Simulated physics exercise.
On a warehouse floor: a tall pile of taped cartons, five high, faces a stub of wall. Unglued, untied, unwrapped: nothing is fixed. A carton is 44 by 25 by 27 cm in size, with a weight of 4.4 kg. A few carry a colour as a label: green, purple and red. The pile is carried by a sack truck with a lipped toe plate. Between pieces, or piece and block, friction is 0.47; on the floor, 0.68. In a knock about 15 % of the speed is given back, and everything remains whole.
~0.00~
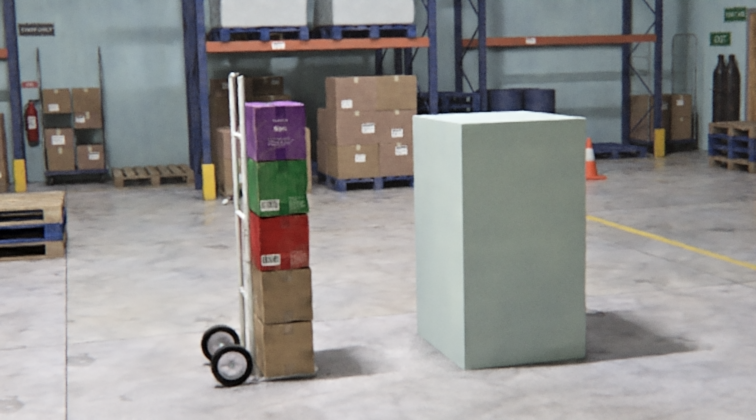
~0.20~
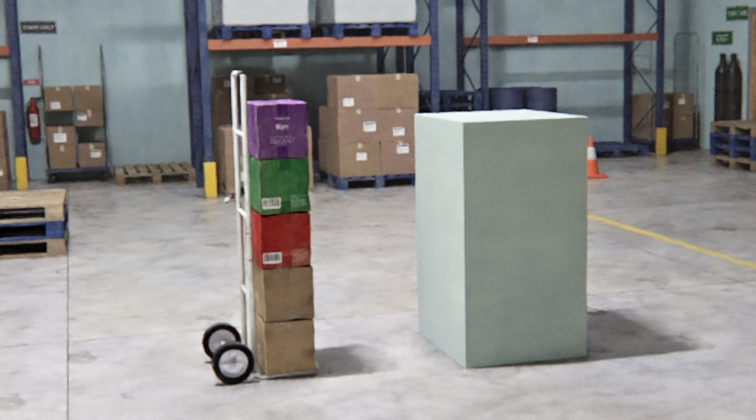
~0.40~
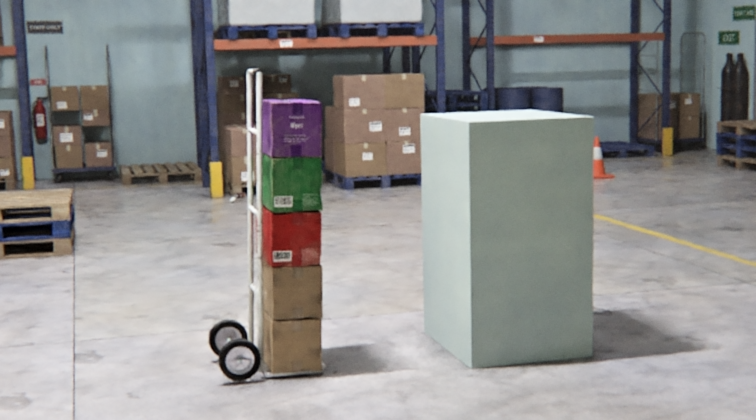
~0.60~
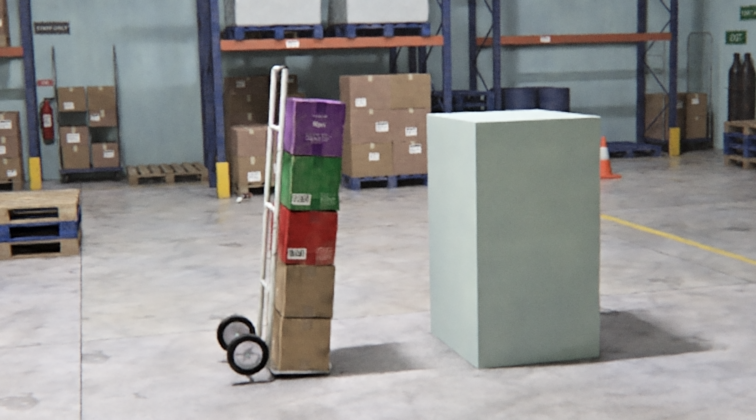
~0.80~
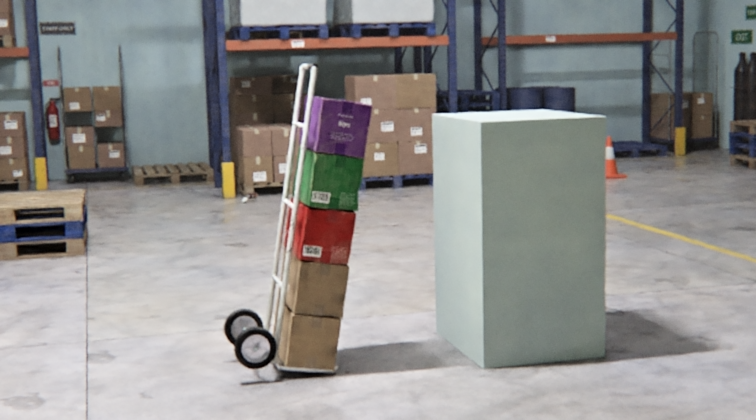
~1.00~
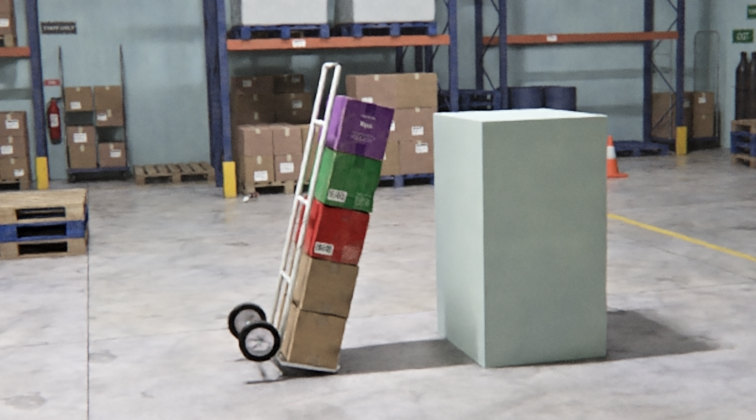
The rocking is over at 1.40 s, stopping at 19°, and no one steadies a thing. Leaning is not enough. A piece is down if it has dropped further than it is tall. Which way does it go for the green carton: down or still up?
Looks like it holds on.
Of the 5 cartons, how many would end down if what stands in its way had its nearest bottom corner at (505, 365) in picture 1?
It would be 1.
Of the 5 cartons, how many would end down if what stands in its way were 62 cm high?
The count would be 3.
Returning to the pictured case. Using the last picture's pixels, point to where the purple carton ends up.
Check around (424, 146) in the last image.
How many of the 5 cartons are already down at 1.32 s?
Tally at that time: 0.
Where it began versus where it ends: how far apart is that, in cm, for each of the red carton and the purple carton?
Red shifts 40 cm and purple shifts 70 cm.
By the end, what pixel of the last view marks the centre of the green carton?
It stops roughly at (399, 191).
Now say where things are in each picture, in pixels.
In the first frame (each place is the centre of the face we see best; the camera pans a little), truck frame (244, 138) 0° forward; green carton (284, 188); red carton (285, 243); purple carton (281, 133); all as stacked.
In the second frame, truck frame (245, 136) 0° forward; green carton (286, 186).
In the third frame, truck frame (260, 133) 2° forward; green carton (298, 185) moved 33 mm; purple carton (297, 130) moved 42 mm; 3 have shifted.
In the fourth frame, truck frame (282, 130) 6° forward; green carton (317, 184) tilted 6°; purple carton (319, 129) tilted 6°; 5 have shifted.
In the fifth frame, truck frame (307, 127) 10° forward; green carton (337, 183) tilted 10°; purple carton (344, 128) tilted 10°; 5 have shifted.
In the sixth frame, truck frame (327, 125) 14° forward; green carton (354, 183) tilted 15°; purple carton (366, 129) tilted 15°; red carton (341, 235) tilted 15°; 5 have shifted.
By 1.08 s, none of the 5 cartons down, 5 disturbed; green carton tilted 17°; purple carton tilted 17°.
By 1.20 s, none of the 5 cartons down, 5 disturbed; green carton tilted 22°; purple carton tilted 22°.
By 1.32 s, none of the 5 cartons down, 5 disturbed; green carton tilted 28°; purple carton tilted 28°.
By 1.40 s, none of the 5 cartons down, 5 disturbed; green carton tilted 33°, 8 cm lower; purple carton tilted 33°, 13 cm lower.
When it is over (2.5 s), none of the 5 cartons down, 5 disturbed; green carton tilted 33°, 8 cm lower; red carton tilted 33°; purple carton tilted 33°, 13 cm lower. In pixels of the last frame, middles, green carton near (399, 191), red carton near (372, 236).
